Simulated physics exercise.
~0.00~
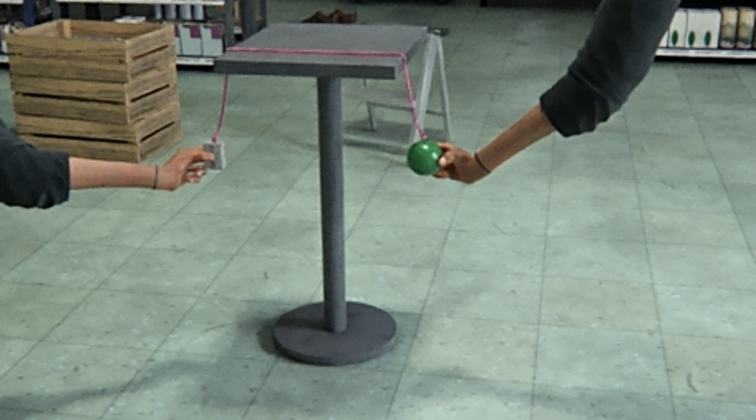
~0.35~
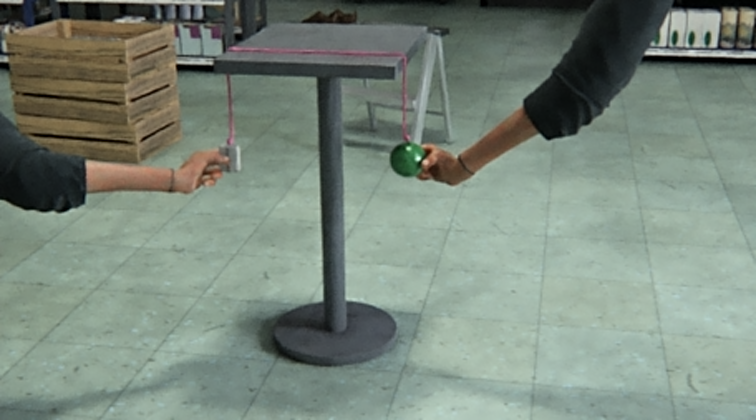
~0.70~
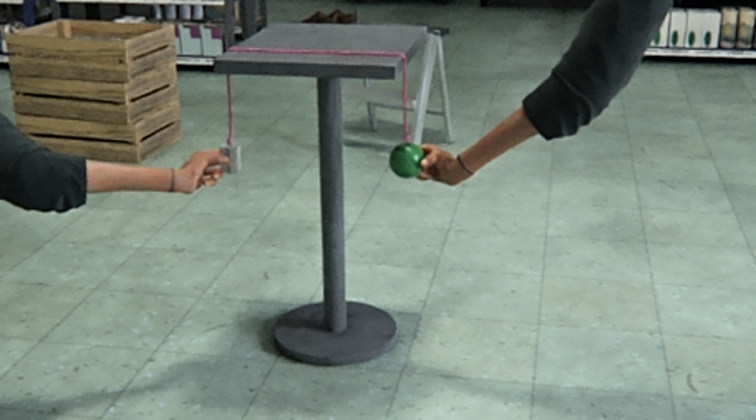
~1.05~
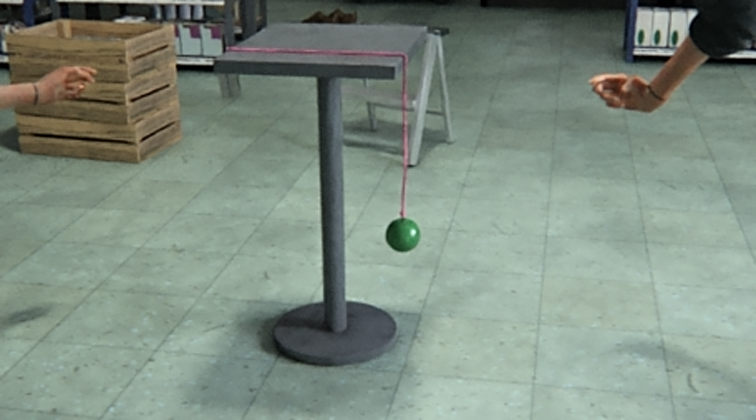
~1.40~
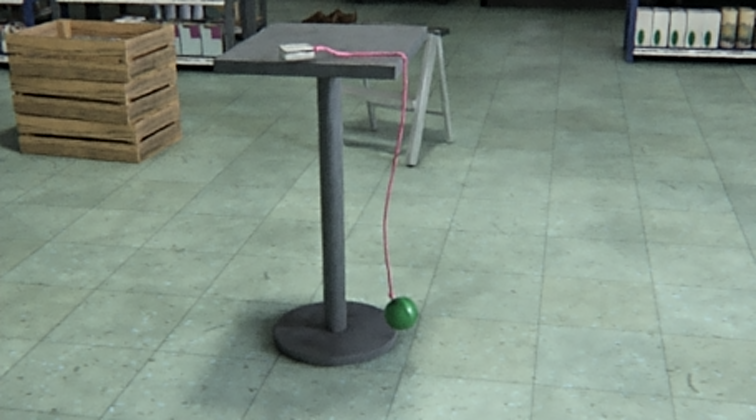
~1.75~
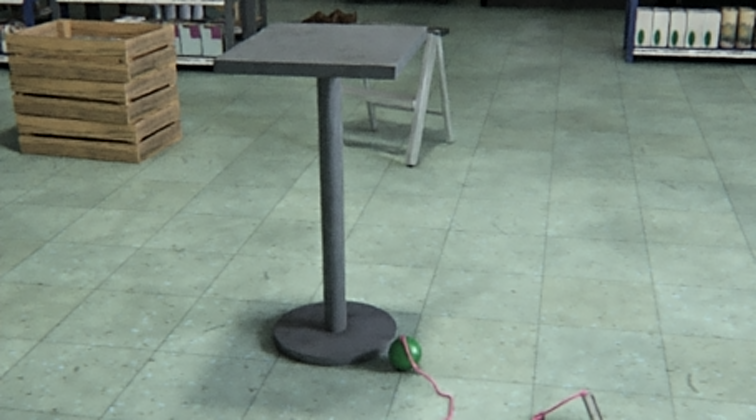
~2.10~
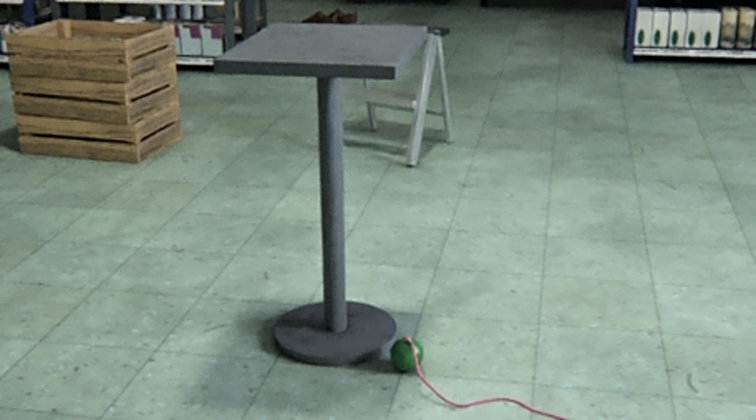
At the start, two hands hold the ends of a pink string laid across a grey pedestal table, a small pale box on the left and a green ball on the right. The hands shift both objects slightly inward, so the string hangs straighter at each edge. Then they let go and draw back, and the ball drops while the box is pulled up toward the tabletop. The box slides across the top, turning, as the ball sinks near the base. The string and box come off the right side, and the ball ends resting on the floor beside the base, the string trailing rightward out of view.
